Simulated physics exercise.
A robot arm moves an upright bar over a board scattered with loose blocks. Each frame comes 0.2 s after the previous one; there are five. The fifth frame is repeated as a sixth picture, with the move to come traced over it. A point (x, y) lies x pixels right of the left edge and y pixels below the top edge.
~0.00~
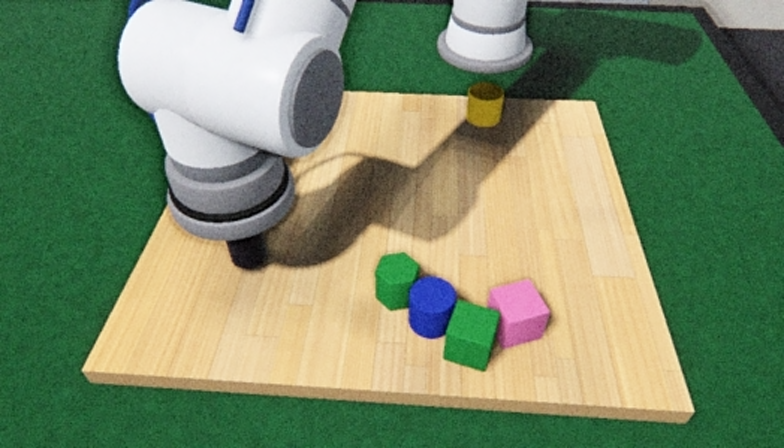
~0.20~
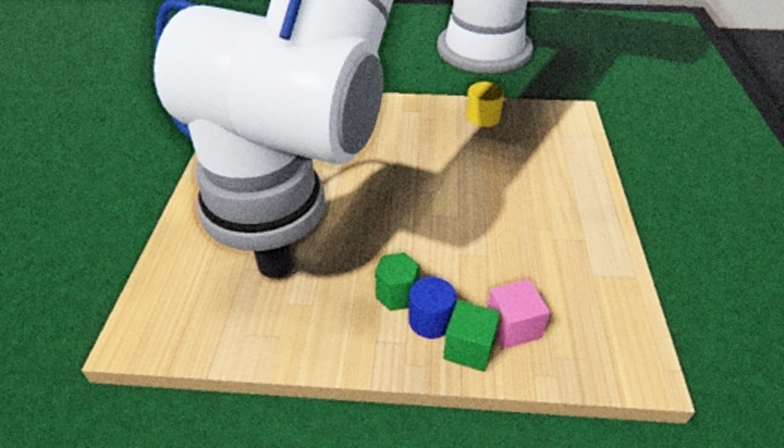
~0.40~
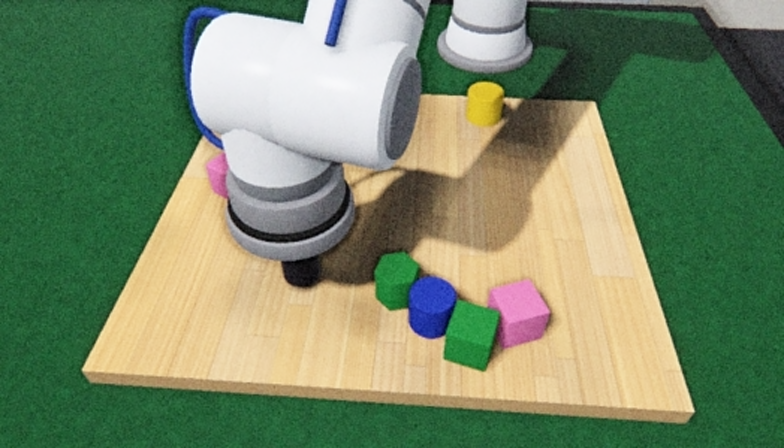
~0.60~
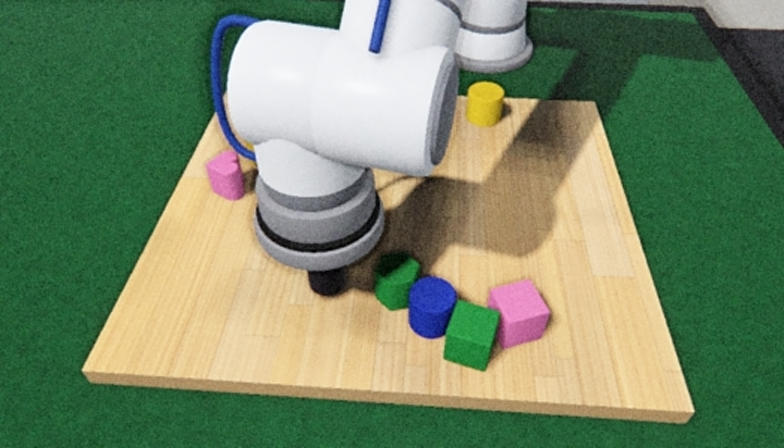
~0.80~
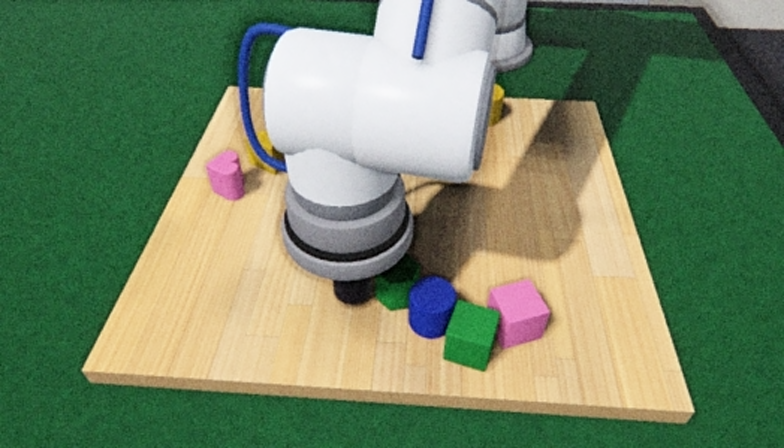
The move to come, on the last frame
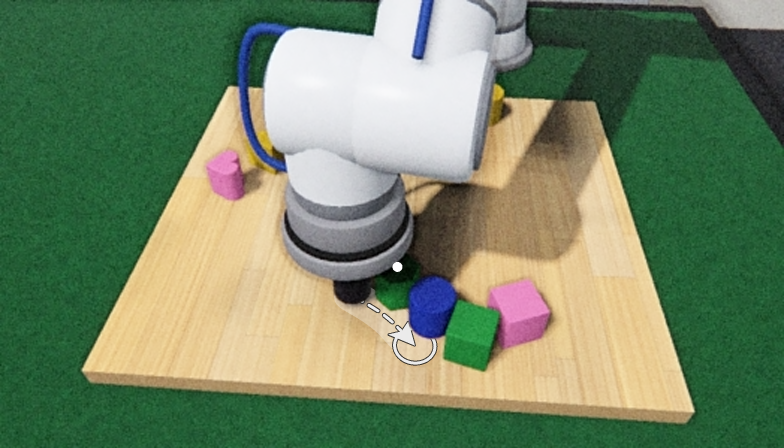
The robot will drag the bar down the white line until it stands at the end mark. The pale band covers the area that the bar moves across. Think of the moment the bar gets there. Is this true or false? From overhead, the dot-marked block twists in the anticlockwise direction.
That statement is accurate.
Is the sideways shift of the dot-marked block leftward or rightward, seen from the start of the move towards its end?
Facing from start to end, it will go to the left.
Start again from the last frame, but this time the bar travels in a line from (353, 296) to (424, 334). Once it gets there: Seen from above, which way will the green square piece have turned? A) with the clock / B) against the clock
A (with the clock)
Path on the board, from (353, 296) by way of (386, 317) to (415, 345); the dot is on the green hexagonal block.
The first path, step by step. Halfway along, bar (386, 311); green hexagonal block (412, 264), turned 45° anticlockwise; blue round block (438, 294).
At the end, bar (415, 339); green hexagonal block (412, 264), turned 45° anticlockwise; blue round block (449, 295); green square piece (483, 324), turned 25° clockwise; pink square piece in place.
